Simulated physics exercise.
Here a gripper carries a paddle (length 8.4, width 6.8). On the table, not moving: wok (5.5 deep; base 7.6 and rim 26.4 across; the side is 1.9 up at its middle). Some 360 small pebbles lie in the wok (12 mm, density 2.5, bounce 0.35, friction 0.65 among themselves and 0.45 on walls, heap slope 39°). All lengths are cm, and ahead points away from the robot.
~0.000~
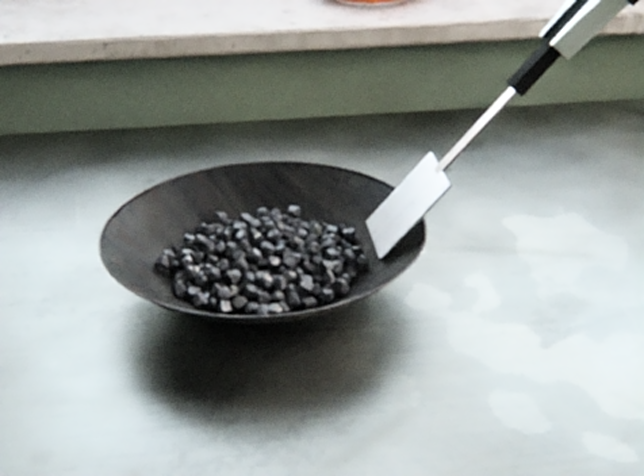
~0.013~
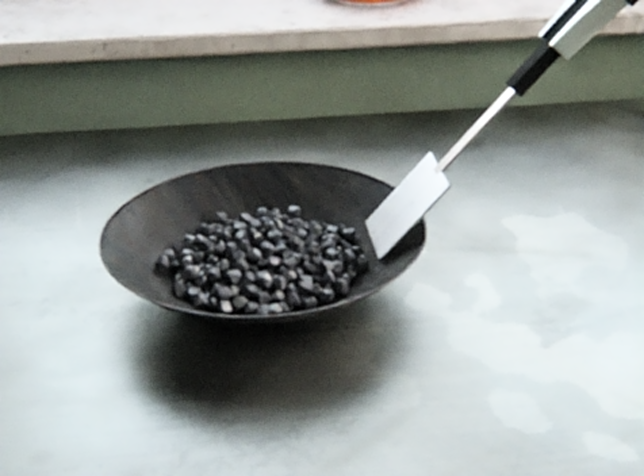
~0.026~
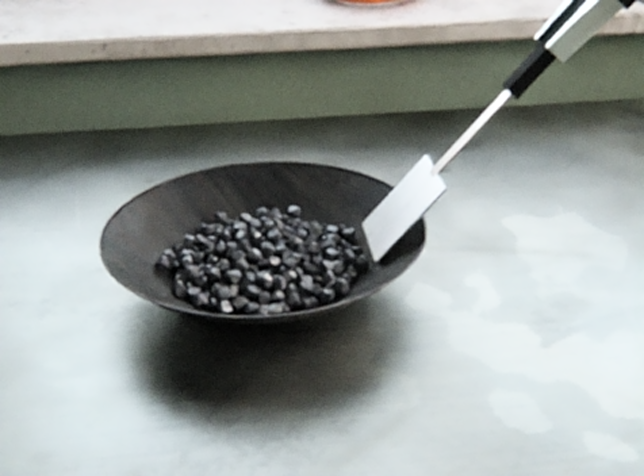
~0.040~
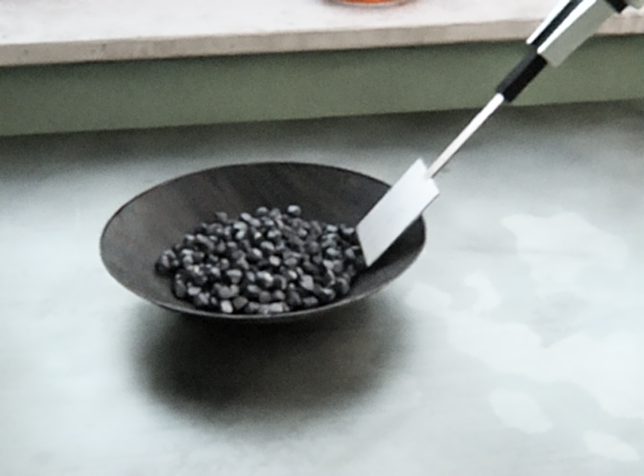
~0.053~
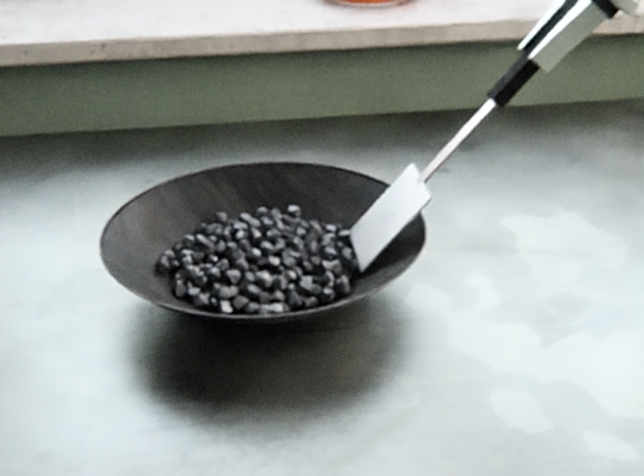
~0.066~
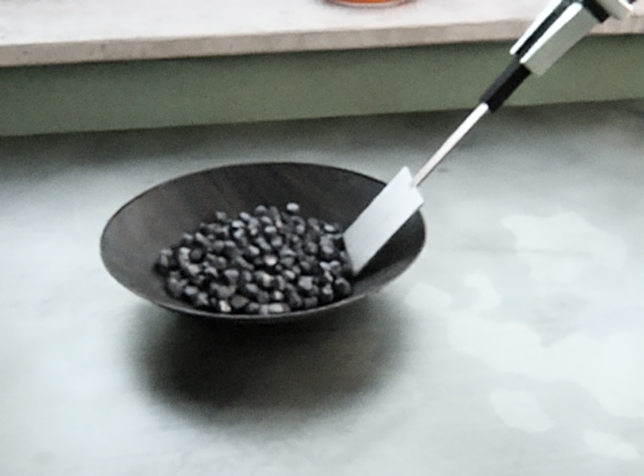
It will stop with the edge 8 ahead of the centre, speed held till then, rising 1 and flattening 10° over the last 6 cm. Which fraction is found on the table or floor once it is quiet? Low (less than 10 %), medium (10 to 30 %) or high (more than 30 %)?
A medium share, 10 to 30 %, ends on the table or floor.
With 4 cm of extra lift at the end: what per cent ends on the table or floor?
Some 20 per cent.
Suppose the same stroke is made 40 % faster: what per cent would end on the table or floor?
In that case some 30 per cent.
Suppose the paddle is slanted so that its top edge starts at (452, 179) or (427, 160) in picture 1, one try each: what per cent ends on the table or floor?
Some 25 and 25 per cent.
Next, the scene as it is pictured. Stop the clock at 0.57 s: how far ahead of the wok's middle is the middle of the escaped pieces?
Some 18 cm.
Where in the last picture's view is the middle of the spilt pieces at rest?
At about (61, 286).
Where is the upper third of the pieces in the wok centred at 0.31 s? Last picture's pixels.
Near (151, 231).
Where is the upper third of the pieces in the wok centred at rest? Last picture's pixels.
Around (143, 235).
After 0.19 s, sloping 49°, highest piece 6 above the table; 362 in the wok.
After 0.31 s, sloping 45°, highest piece 7 above the table; 357 in the wok, 5 on the blade or in flight.
After 0.57 s, sloping 39°, highest piece 7 above the table; 280 in the wok, 77 on the table or floor, 5 on the blade or in flight.
After 1.62 s, sloping 39°, highest piece 7 above the table; 279 in the wok, 83 on the table or floor.
In the end, 279 in the wok, 83 on the table or floor. That is 23 % on the table or floor.
